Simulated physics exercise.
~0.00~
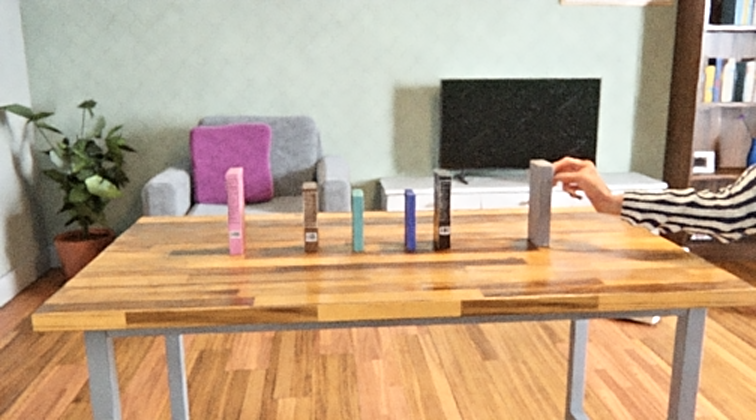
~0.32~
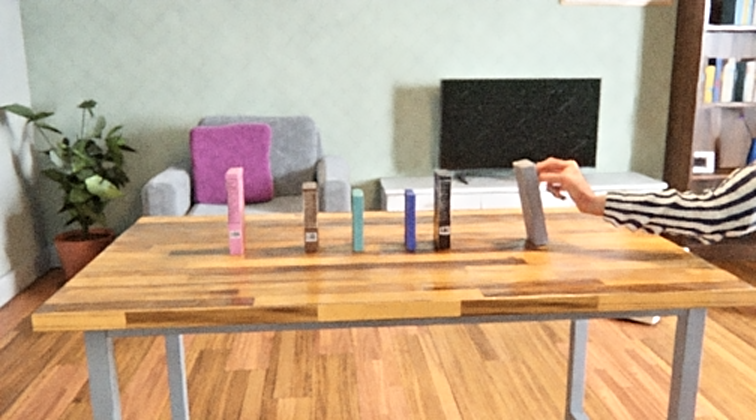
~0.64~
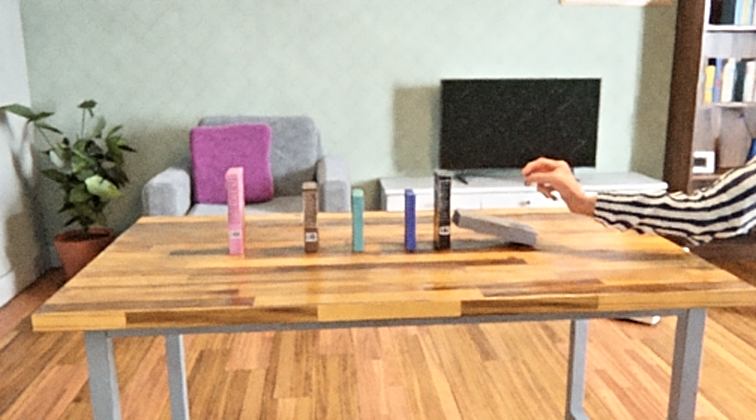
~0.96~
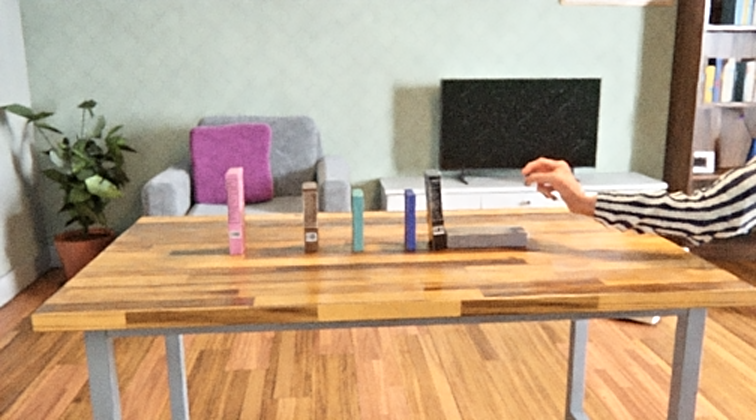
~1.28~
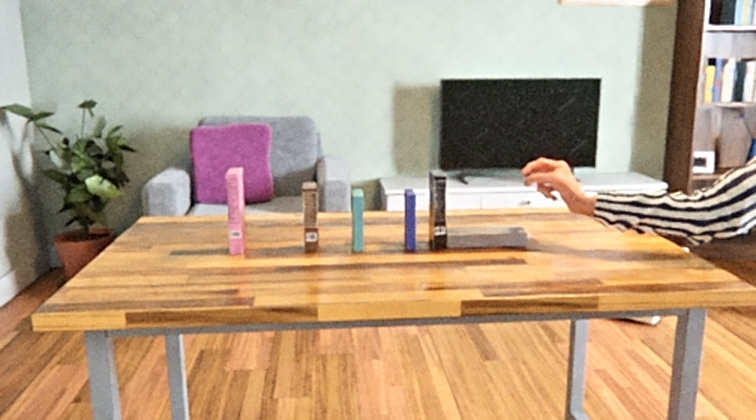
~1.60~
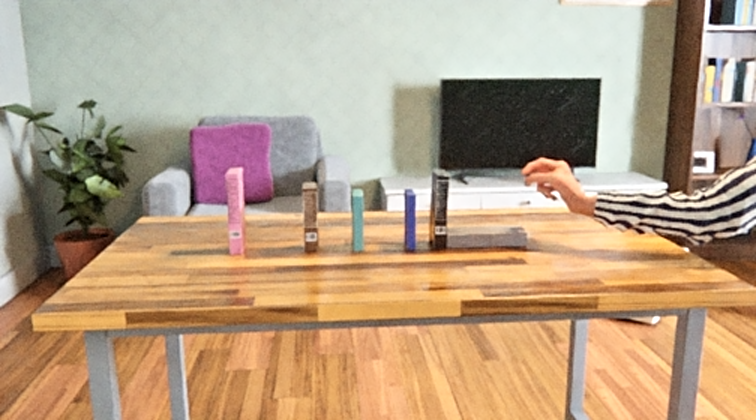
A hand tips the grey board left onto the table, and the others stay standing.
